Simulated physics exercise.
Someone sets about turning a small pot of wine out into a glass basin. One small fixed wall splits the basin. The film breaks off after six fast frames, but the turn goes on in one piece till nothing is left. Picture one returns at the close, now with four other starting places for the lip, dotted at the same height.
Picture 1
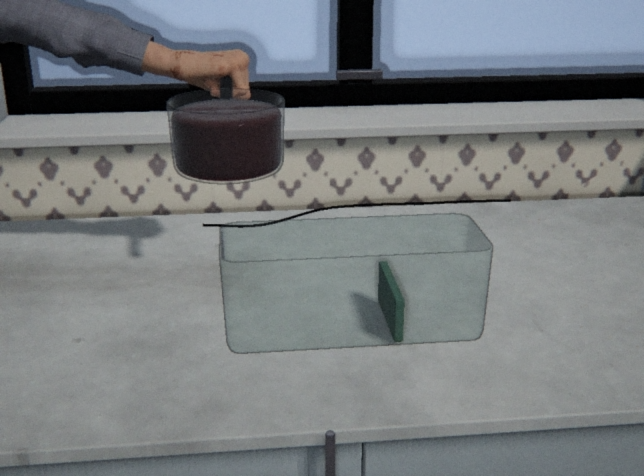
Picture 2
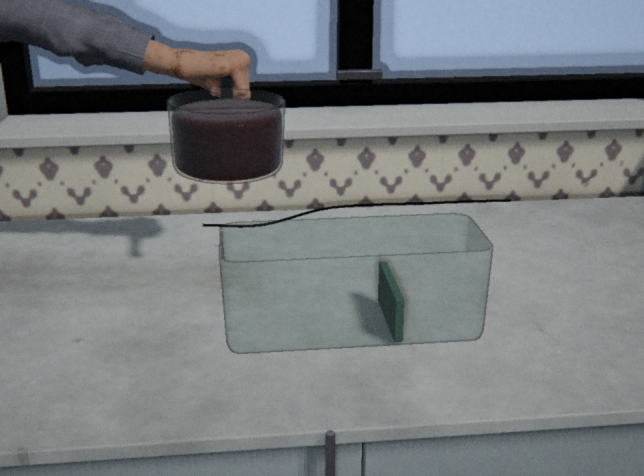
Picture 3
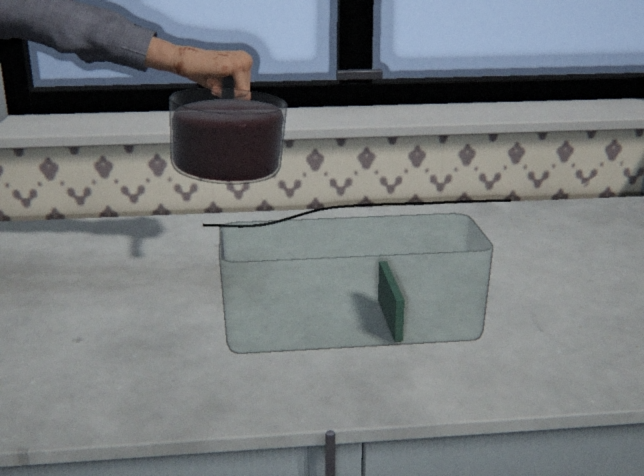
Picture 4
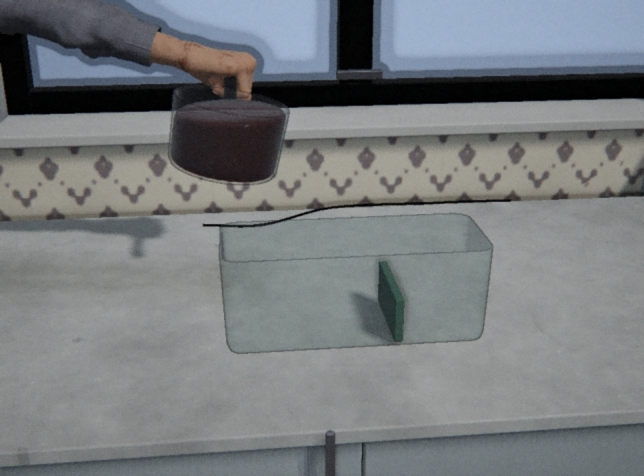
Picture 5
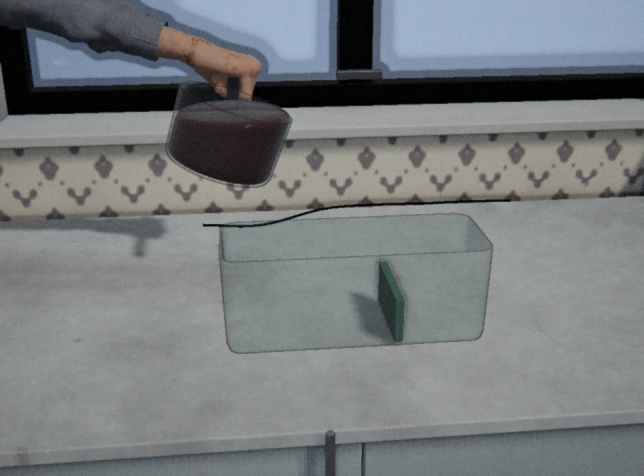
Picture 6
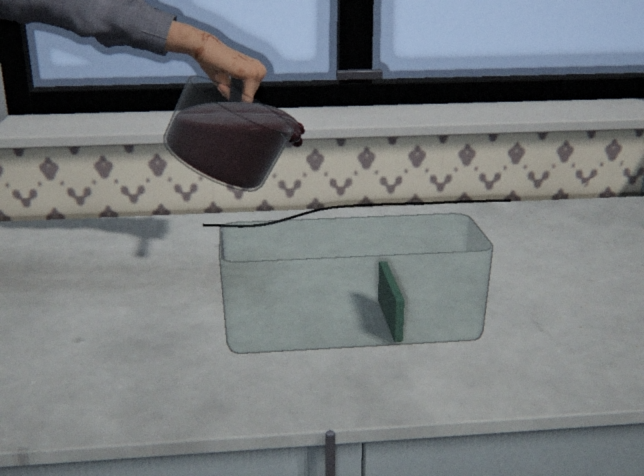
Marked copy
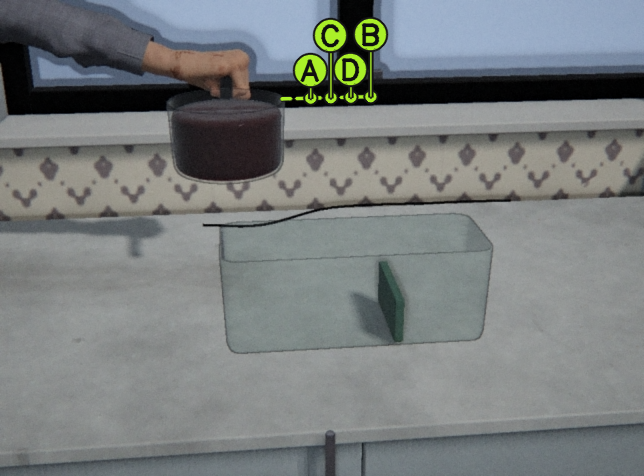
We see a hand holding a clear pot of dark red wine above and to the left of a glass basin with a green upright panel inside; the hand gradually tilts the pot rightward, and wine emerges over its lip.
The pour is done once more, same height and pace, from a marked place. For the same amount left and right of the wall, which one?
Best: C.
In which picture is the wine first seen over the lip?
Picture 5.
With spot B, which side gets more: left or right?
More ends on the right.
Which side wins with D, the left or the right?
The right one.
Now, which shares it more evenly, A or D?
D it is.
On the marked copy, A at (310, 98); B at (370, 96); C at (330, 97); D at (350, 97).
With A, about 86 % ends left of the wall and 13 % right of it.
With B, about 12 % ends left of the wall and 87 % right of it.
With C, about 52 % ends left of the wall and 48 % right of it.
With D, about 29 % ends left of the wall and 71 % right of it.
